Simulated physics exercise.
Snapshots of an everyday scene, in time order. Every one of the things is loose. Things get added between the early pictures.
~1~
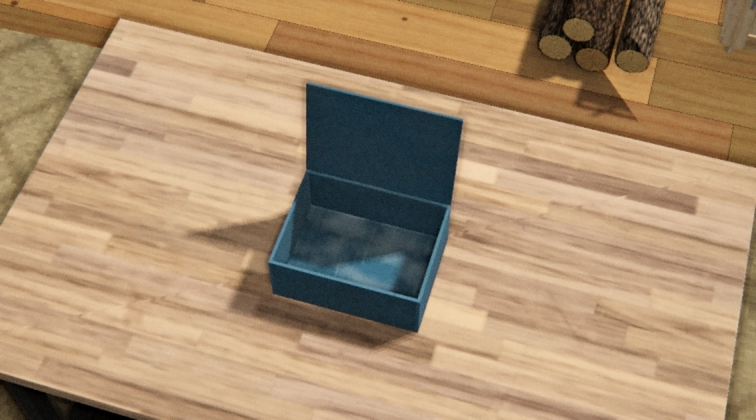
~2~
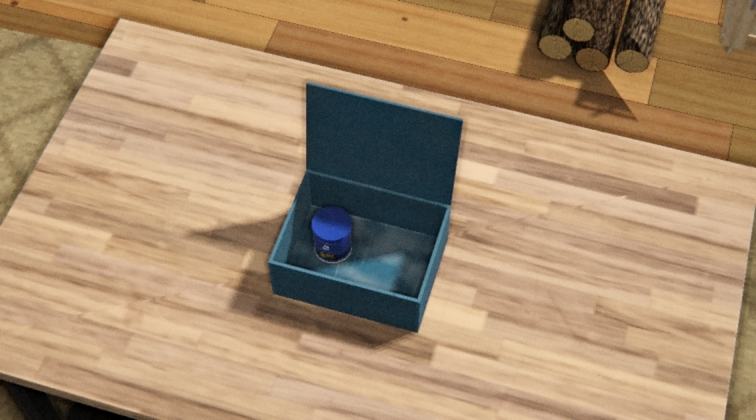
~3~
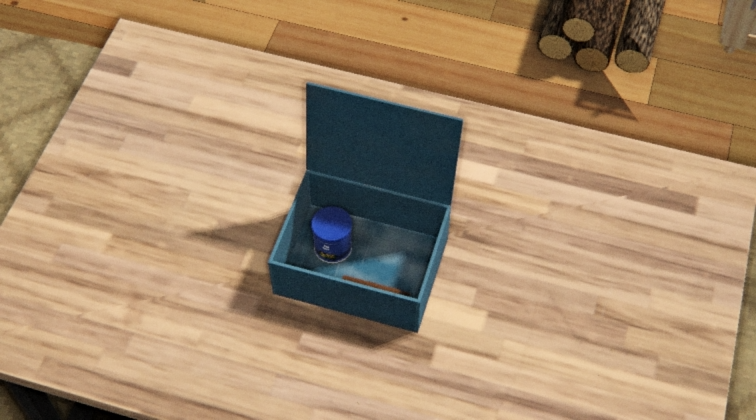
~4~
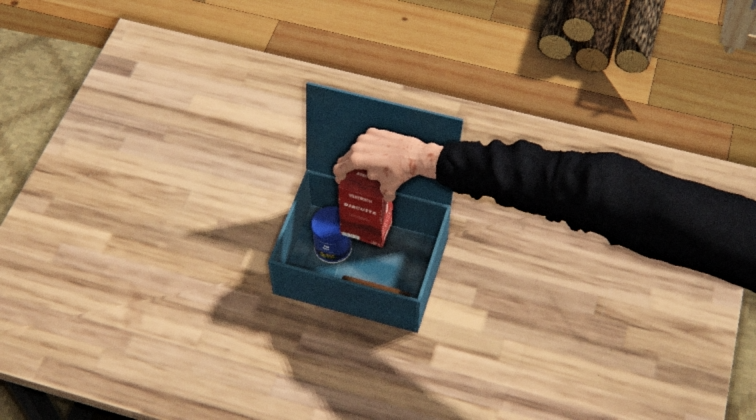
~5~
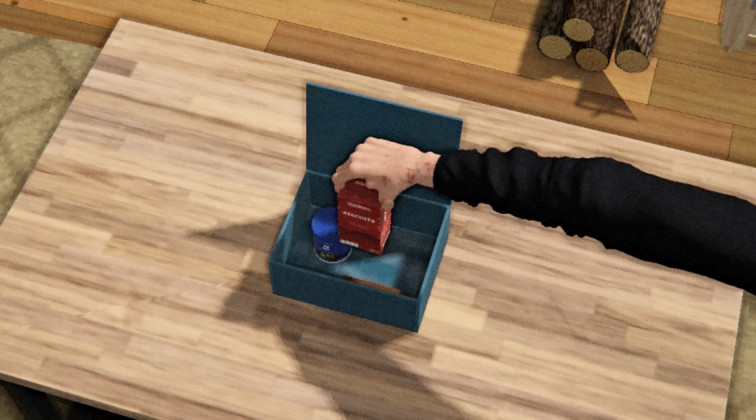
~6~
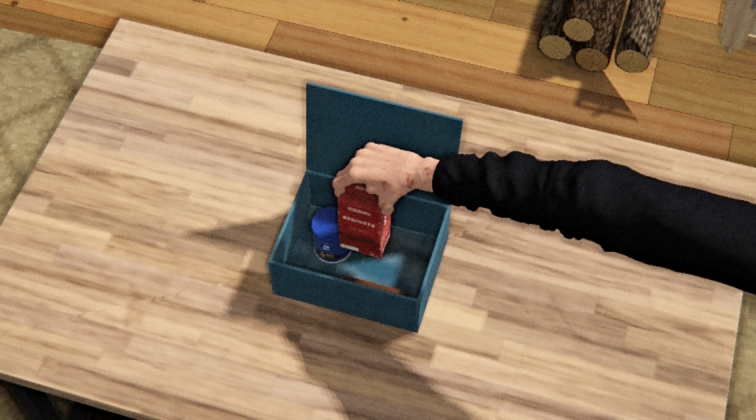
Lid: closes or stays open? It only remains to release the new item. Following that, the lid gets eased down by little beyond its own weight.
Stays open.
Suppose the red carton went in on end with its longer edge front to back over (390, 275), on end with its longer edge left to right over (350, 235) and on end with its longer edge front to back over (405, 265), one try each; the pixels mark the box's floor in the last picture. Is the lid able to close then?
In order: Lid stays open, lid shuts, lid stays open.
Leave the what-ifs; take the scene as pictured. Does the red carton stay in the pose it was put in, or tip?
After all that, it finishes out of line.
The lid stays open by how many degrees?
Roughly 40°.
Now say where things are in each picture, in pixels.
In the first frame, the last thing is not in view yet.
In the second frame, the last thing is not in view yet.
In the third frame, the last thing is not in view yet.
The fourth frame shows still above its spot; red carton (366, 206).
The fifth frame shows still above its spot; red carton (365, 214).
The sixth frame shows in place under the hand; red carton (365, 218).
Then, 0.90 s on from there, lid starting down; red carton turned 43° from how it was put near (401, 239).
Then, 1.60 s on from there, lid 59° above the rim; red carton turned 42° from how it was put near (400, 240).
In the end, lid 41° above the rim; toppled in the box, red carton; the other 2 unmoved. At the end, from the last picture's camera, red carton near (394, 250).
